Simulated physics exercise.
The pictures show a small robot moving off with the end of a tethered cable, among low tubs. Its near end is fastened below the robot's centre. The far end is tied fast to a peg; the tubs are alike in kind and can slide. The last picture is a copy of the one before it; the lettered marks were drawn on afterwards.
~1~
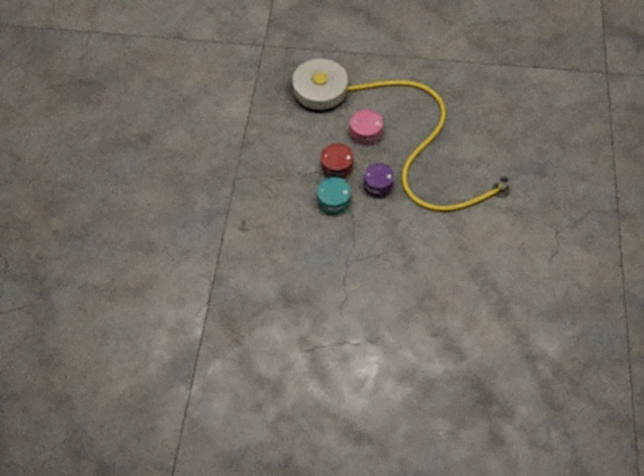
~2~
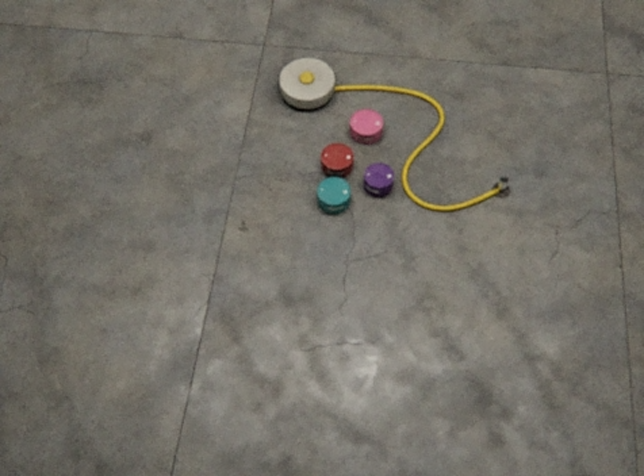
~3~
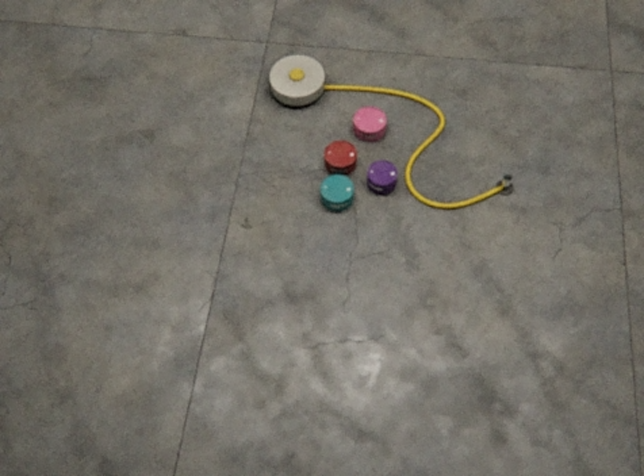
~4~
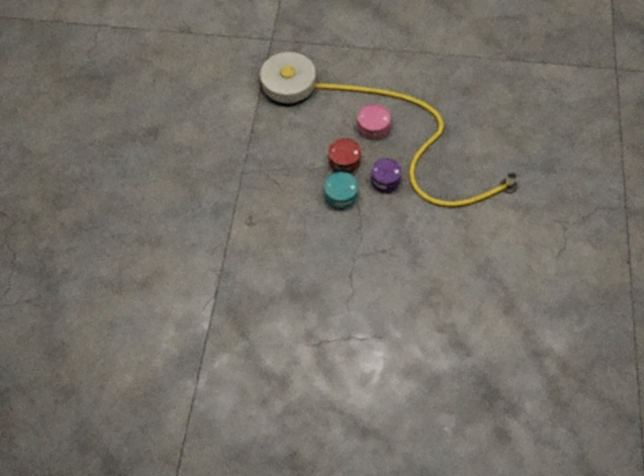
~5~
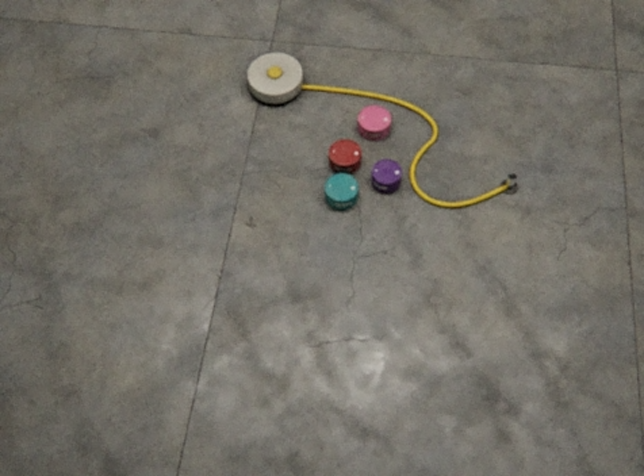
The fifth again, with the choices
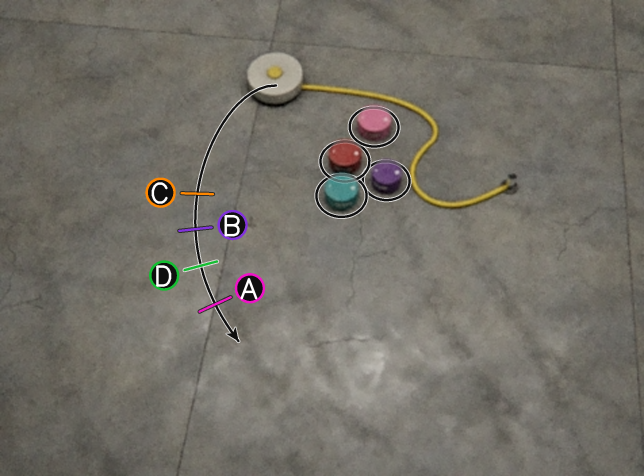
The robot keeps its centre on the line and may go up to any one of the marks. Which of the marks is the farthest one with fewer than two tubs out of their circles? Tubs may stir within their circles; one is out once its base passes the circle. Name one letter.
Mark D.
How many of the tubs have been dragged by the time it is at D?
One.
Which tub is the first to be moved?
Pink.
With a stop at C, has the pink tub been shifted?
No.
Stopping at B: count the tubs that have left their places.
One.
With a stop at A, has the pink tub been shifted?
Yes.
On the marked copy, A at (215, 304); B at (195, 229); C at (197, 194); D at (201, 266); the route from (276, 86) via (197, 198) to (239, 341).
Following D. Soon after the start, robot (218, 123).
Later, robot (195, 194).
In the end, robot (199, 261); pink tub (376, 150); one over the rings.
As for the rest, A has three over the rings; B is within the limit but short; C is within the limit but short.
